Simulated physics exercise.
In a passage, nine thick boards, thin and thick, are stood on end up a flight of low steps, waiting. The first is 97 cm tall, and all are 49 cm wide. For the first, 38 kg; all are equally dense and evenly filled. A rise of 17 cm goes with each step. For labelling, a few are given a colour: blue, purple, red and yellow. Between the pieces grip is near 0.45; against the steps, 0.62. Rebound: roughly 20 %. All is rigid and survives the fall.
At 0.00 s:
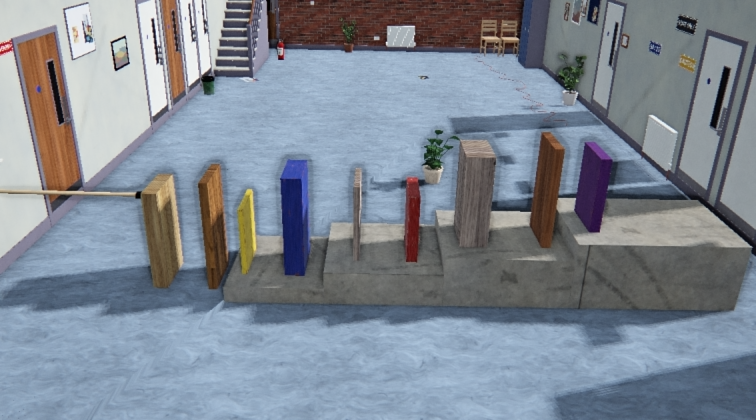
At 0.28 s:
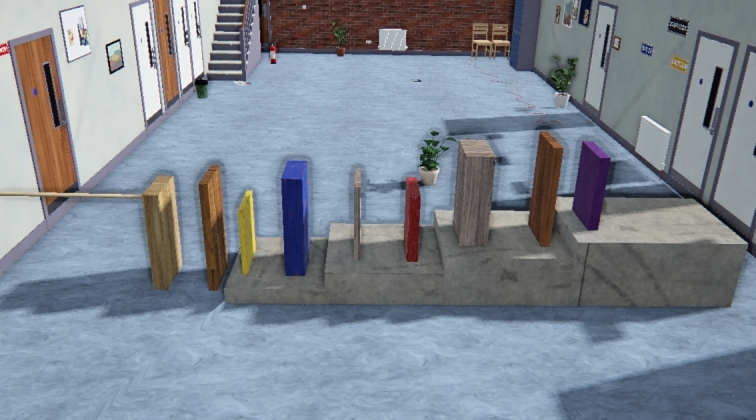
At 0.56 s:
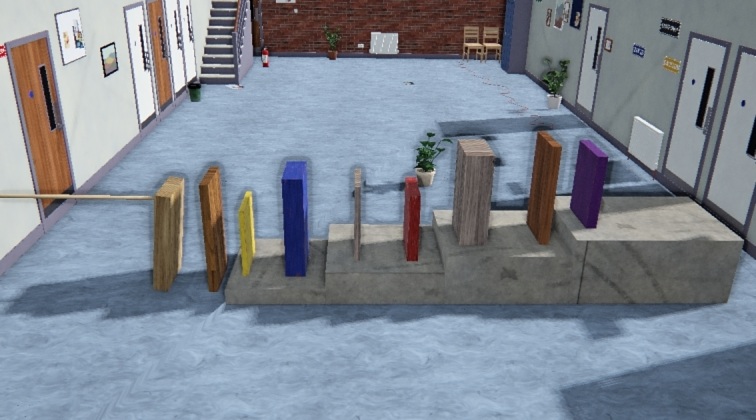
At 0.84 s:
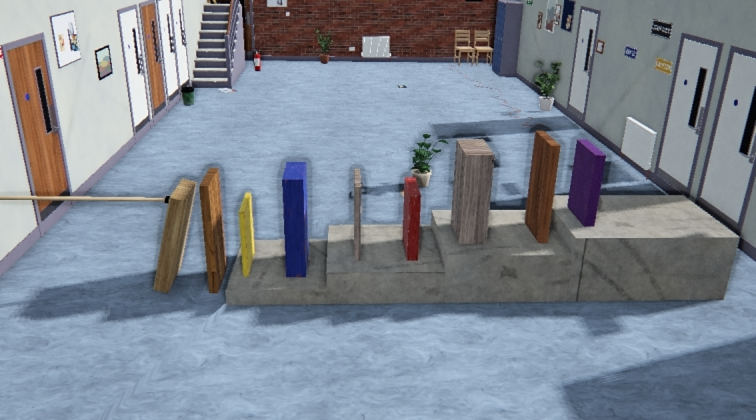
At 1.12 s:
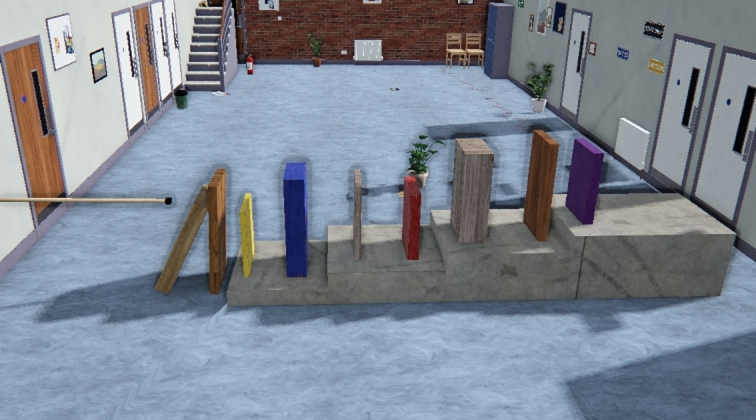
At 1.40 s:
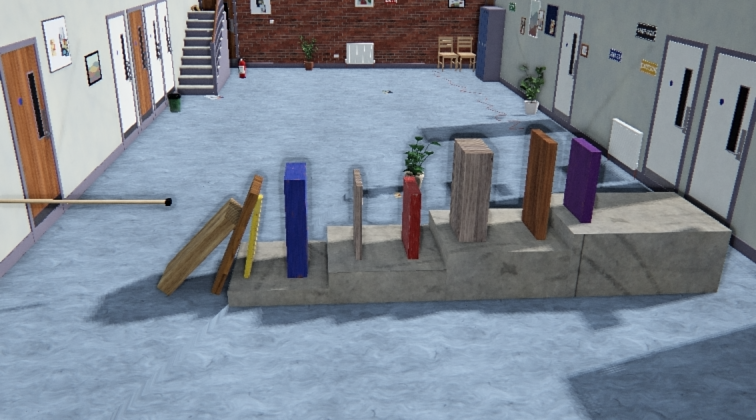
A wooden pole pushed the leftmost board in a row of upright boards along some stone steps, tipping it right into the next brown board, which then leaned against the small yellow one.
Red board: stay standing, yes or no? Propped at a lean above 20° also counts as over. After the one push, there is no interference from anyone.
No.
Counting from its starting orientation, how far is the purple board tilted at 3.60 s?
Some 40°.
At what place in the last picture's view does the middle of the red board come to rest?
It stops roughly at (439, 227).
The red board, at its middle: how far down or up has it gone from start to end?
At the end it is roughly 10 cm lower than at the start.
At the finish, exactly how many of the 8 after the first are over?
That totals 8, exactly.
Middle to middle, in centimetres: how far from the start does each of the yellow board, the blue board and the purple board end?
The yellow one ends 30 cm from where it began, the blue one 50 cm, and the purple one 50 cm.
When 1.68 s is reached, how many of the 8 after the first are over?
By then 2.
By 1.68 s, 2 of the 8 other boards over; red board unmoved; yellow board tilted 45°.
By 2.14 s, 5 of the 8 other boards over; red board tilted 28°; blue board tilted 66°.
By 3.60 s, 8 of the 8 other boards over; red board tilted 60°; blue board tilted 75°.
When it is over (4.2 s), 8 of the 8 other boards over; red board tilted 59°; purple board lying flat; blue board tilted 75°. Not one is left standing. In pixels of the last frame, middles, red board near (439, 227), purple board near (620, 208).
